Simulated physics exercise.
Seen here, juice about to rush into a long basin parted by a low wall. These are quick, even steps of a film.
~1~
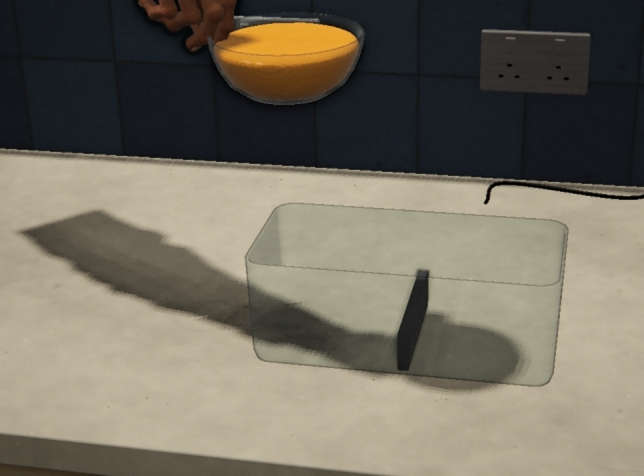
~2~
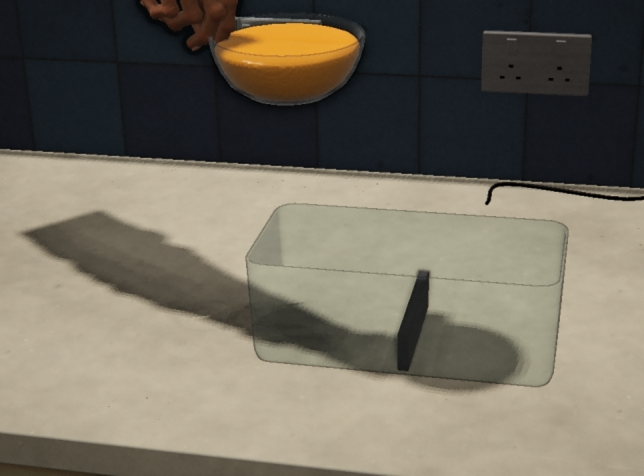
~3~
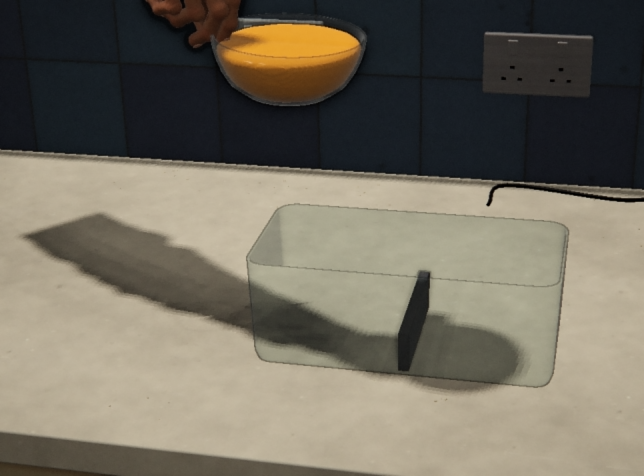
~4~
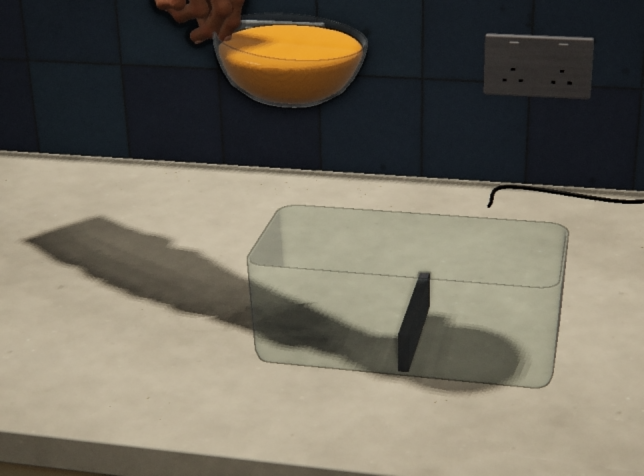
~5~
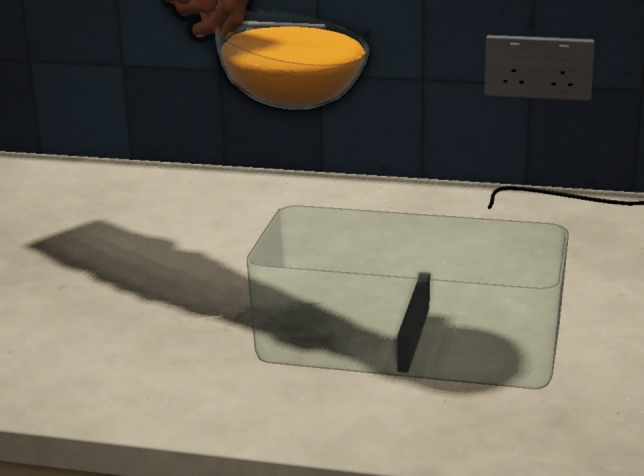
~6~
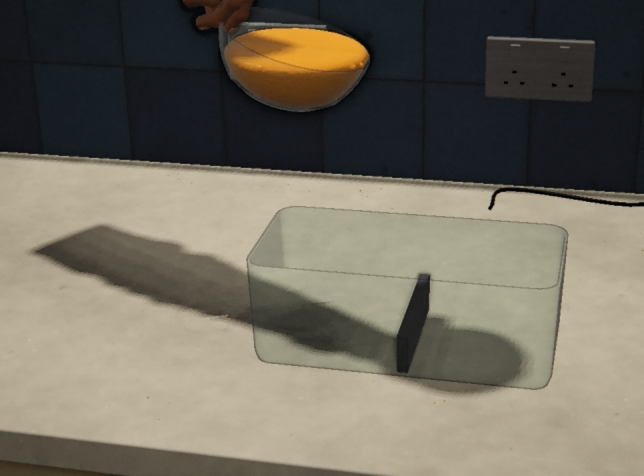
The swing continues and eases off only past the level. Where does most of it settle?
It is the right one.
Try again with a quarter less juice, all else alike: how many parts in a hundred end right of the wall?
Roughly 60 in a hundred.
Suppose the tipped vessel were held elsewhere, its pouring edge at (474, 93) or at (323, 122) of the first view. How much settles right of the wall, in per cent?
In turn 85 and 5 in a hundred.
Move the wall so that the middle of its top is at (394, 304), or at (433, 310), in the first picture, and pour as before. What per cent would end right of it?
The first gives 80 %, the second 50 %.
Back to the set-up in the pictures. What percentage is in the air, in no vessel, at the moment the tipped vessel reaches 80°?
Near 50 %.
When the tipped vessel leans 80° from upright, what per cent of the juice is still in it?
About 15 per cent.
A moment on, the tilt is 80° and 17 per cent is still to pour, 4 is left of the wall and 30 right of it.
Next, the tilt is 114° and 0 per cent is still to pour, 30 is left of the wall and 67 right of it.
Then the tilt is 118° and 0 per cent is still to pour, 31 is left of the wall and 67 right of it.
Later the tilt is 118° and 0 per cent is still to pour, 31 is left of the wall and 67 right of it.
At rest 31 per cent lies left of the wall, 67 right of it and 1 outside.
